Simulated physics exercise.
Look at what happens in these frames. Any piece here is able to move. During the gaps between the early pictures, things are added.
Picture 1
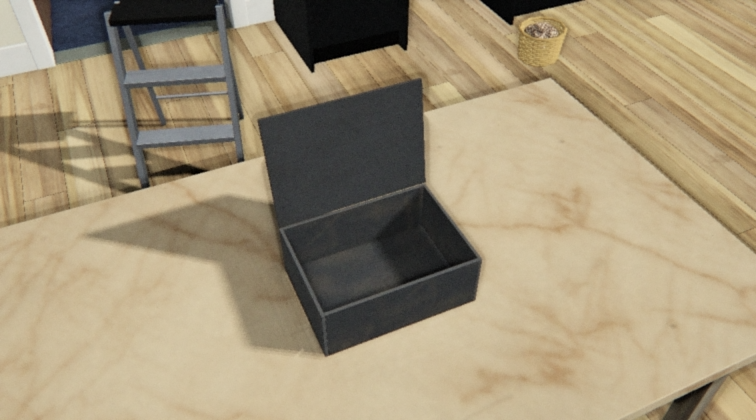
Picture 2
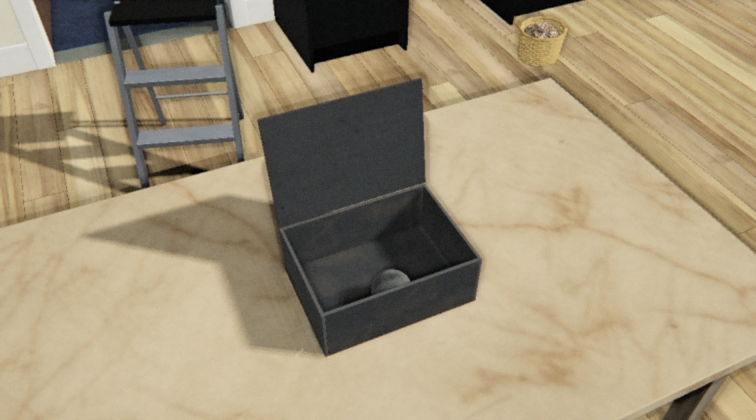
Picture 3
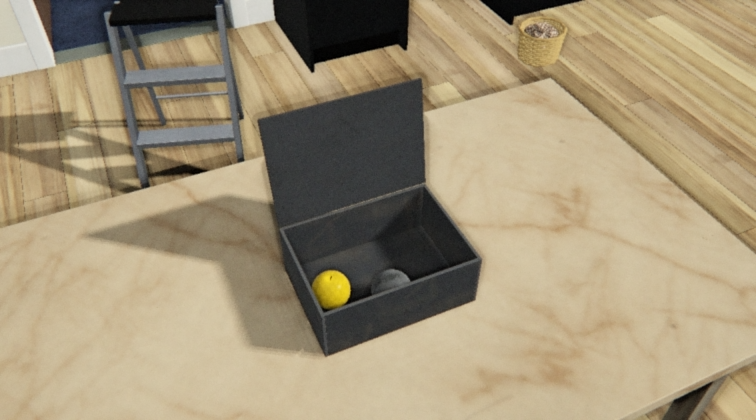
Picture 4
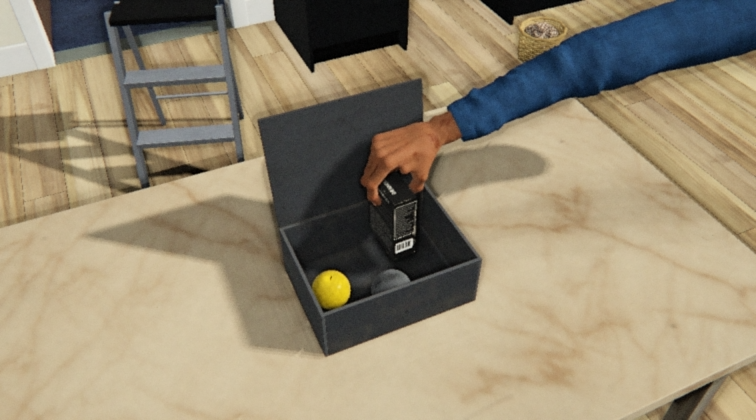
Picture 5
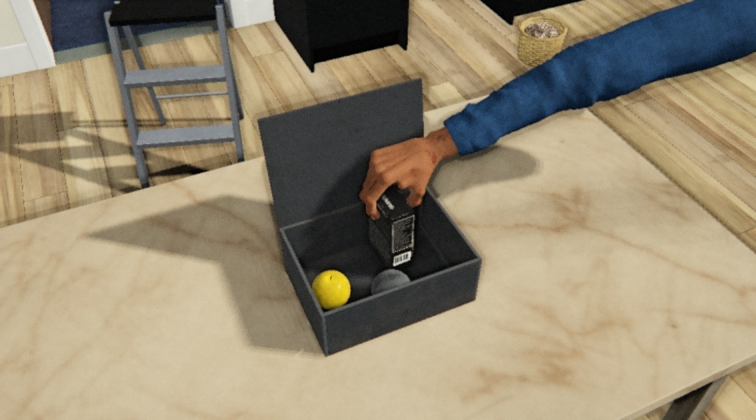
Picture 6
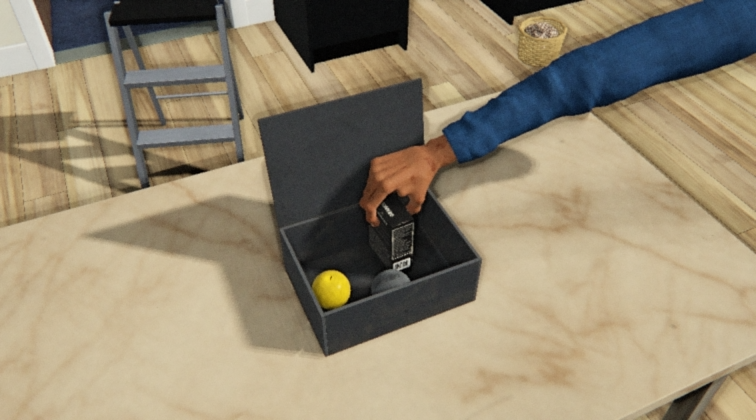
A hand lowering a black packet into an open dark box after a grey round object and then a yellow one appear.
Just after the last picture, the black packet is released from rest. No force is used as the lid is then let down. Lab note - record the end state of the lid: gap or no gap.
End state: Gap.
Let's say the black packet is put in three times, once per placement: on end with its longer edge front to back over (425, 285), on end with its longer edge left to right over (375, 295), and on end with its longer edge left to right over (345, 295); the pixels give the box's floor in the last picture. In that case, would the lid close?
In the first case the lid stays propped open; in the second it comes down fully; in the third it comes down fully.
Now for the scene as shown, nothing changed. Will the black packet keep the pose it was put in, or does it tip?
Once everything settles, the black packet keeps its original angle.
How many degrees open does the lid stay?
About 40°.
Then, 1.40 s after the last picture, lid 72° above the rim.
Then, 2.20 s after the last picture, lid 45° above the rim; black packet slid a little near (395, 241).
At rest, lid 38° above the rim; all 3 in place. Seen from the same camera at the end, black packet near (398, 245).
